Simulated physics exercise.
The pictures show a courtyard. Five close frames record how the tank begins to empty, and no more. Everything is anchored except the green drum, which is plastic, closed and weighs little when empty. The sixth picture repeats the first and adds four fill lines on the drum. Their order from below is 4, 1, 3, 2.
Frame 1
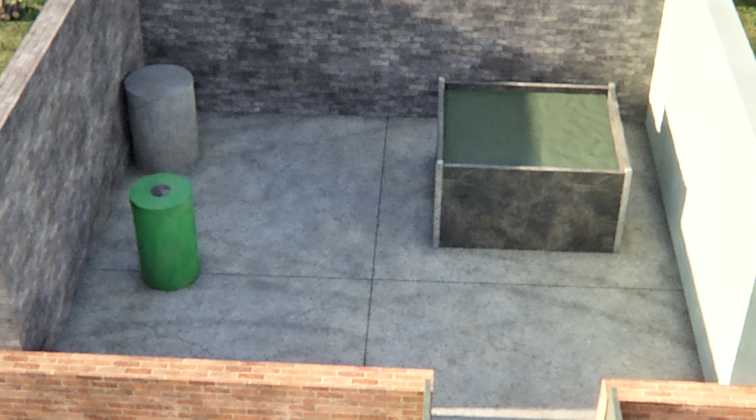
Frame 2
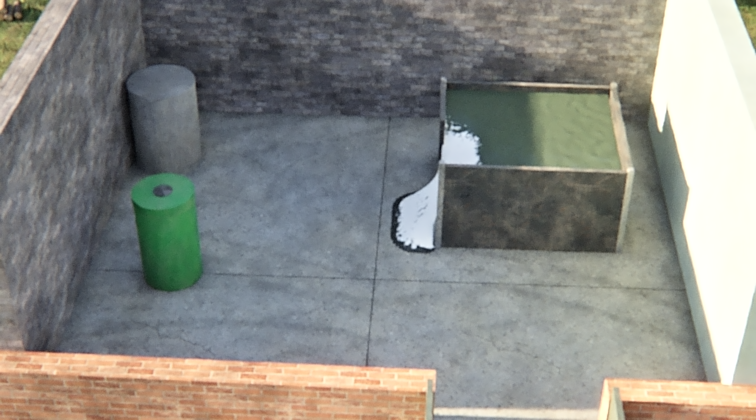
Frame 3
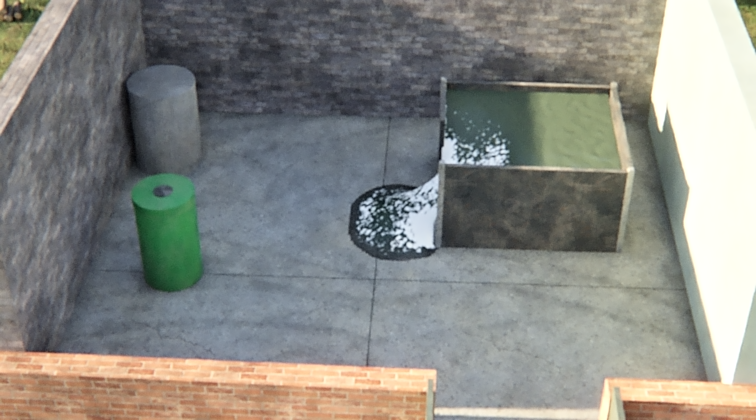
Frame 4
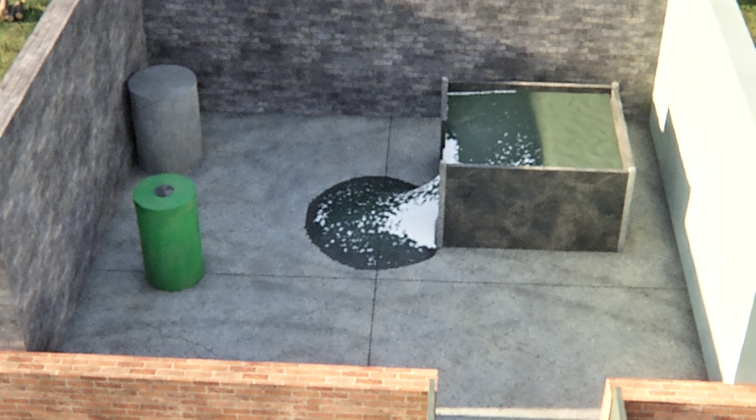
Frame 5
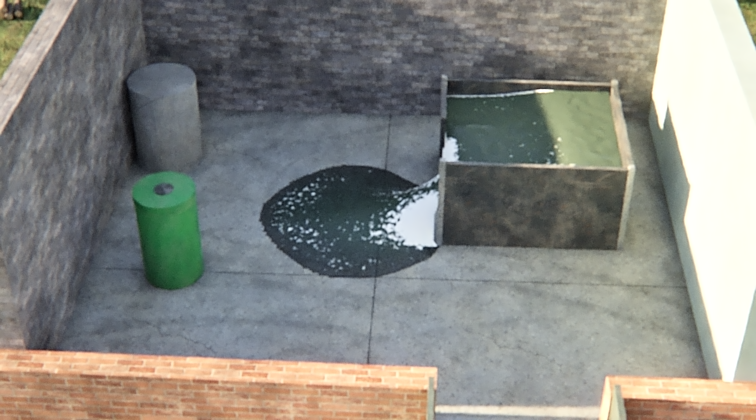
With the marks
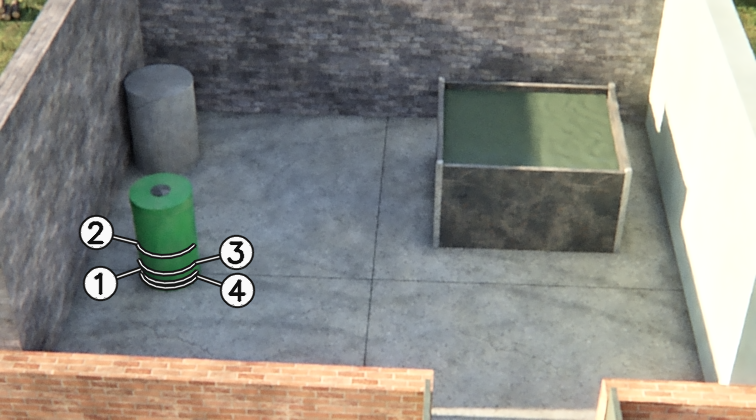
In this clip, a walled courtyard holds a green drum, a grey cylinder and a full tank of dark green water; water pours from the tank's left side, and a foamy, dark puddle spreads leftward across the concrete ground.
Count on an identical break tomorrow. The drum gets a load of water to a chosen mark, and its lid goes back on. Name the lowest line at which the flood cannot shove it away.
Mark 2 just does it.
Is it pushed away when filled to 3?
Yes.
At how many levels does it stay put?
One of the four.
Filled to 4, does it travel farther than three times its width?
Yes, clearly.
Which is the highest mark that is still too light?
It is 3.
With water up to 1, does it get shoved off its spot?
Yes, that goes wrong.
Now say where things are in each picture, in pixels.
Lid of the green drum at (162, 191); tank full, its middle at (529, 131); open gate at (518, 379), in the first picture.
In the second picture, 2 % of the ground under water, its edge towards the drum at (403, 229).
In the third picture, 4 % of the ground under water, its edge towards the drum at (363, 237).
In the fourth picture, 6 % of the ground under water, its edge towards the drum at (314, 225).
Lid of the green drum at (165, 190); 10 % of the ground under water, its edge towards the drum at (284, 237), in the fifth picture.
In white, 1 at (164, 283); 2 at (161, 256); 3 at (163, 273); 4 at (165, 287); from the bottom up 4, 1, 3, 2.
Choosing 1, it is pushed about 5 times its own width away.
Choosing 2, it does not move.
Choosing 3, it is pushed about twice its own width away.
Choosing 4, it is pushed about 6 times its own width away.
